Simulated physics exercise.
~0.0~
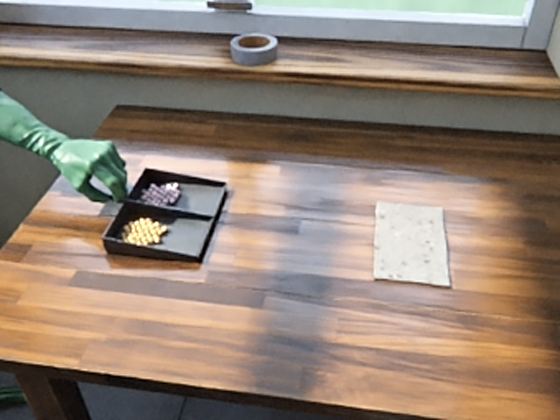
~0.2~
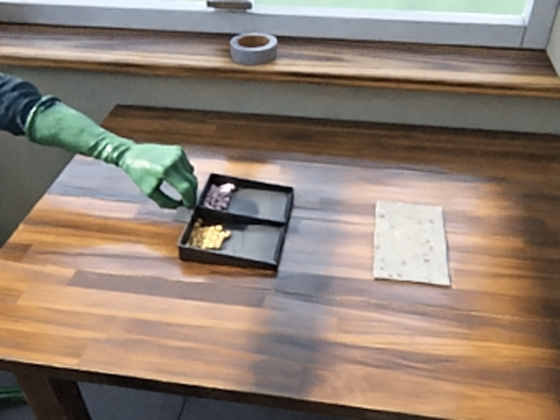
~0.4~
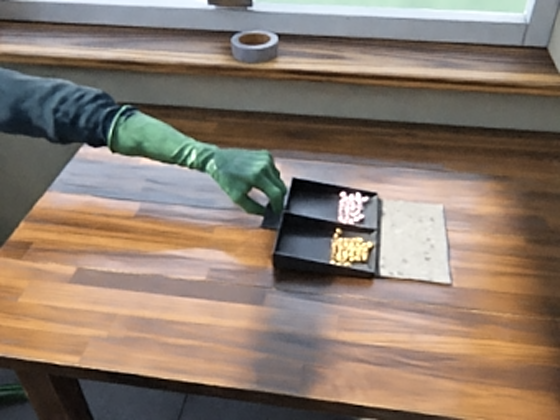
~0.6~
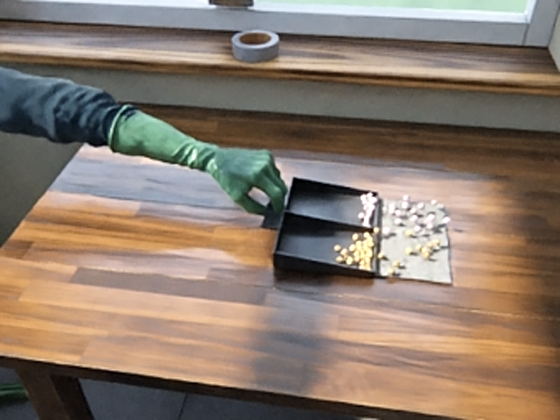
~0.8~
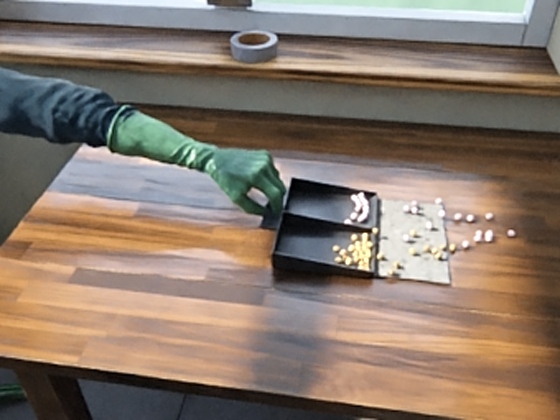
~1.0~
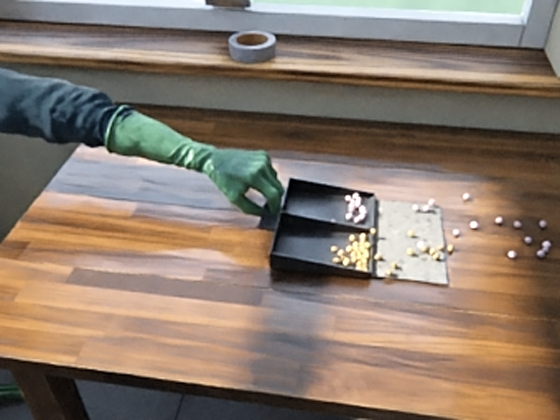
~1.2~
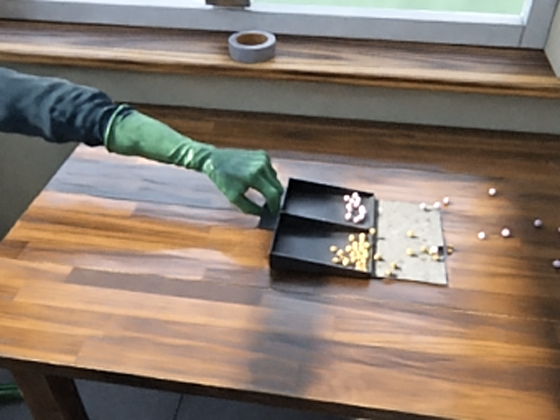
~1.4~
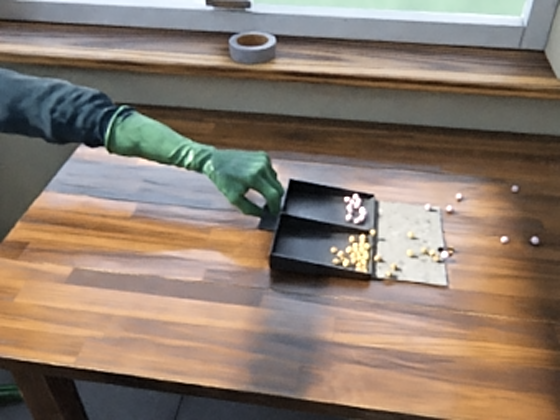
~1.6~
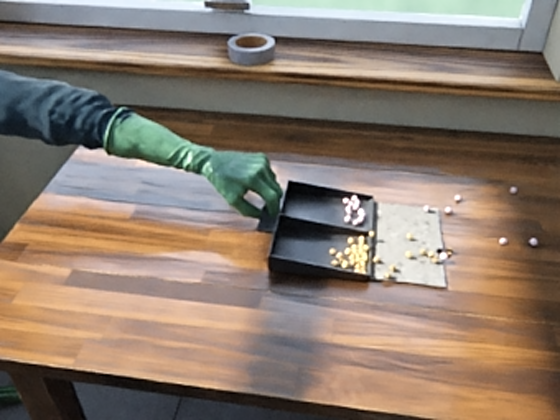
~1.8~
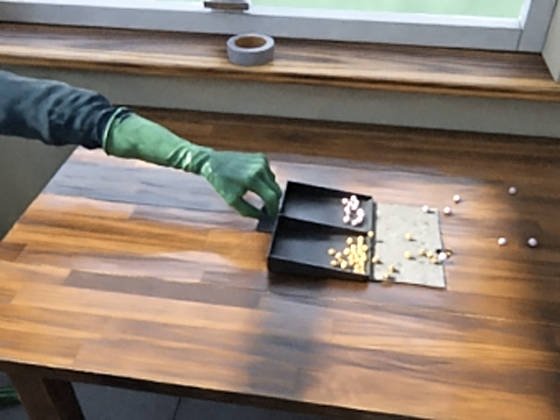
A green-gloved hand slides a black tray right into a slab, spilling some small pieces.
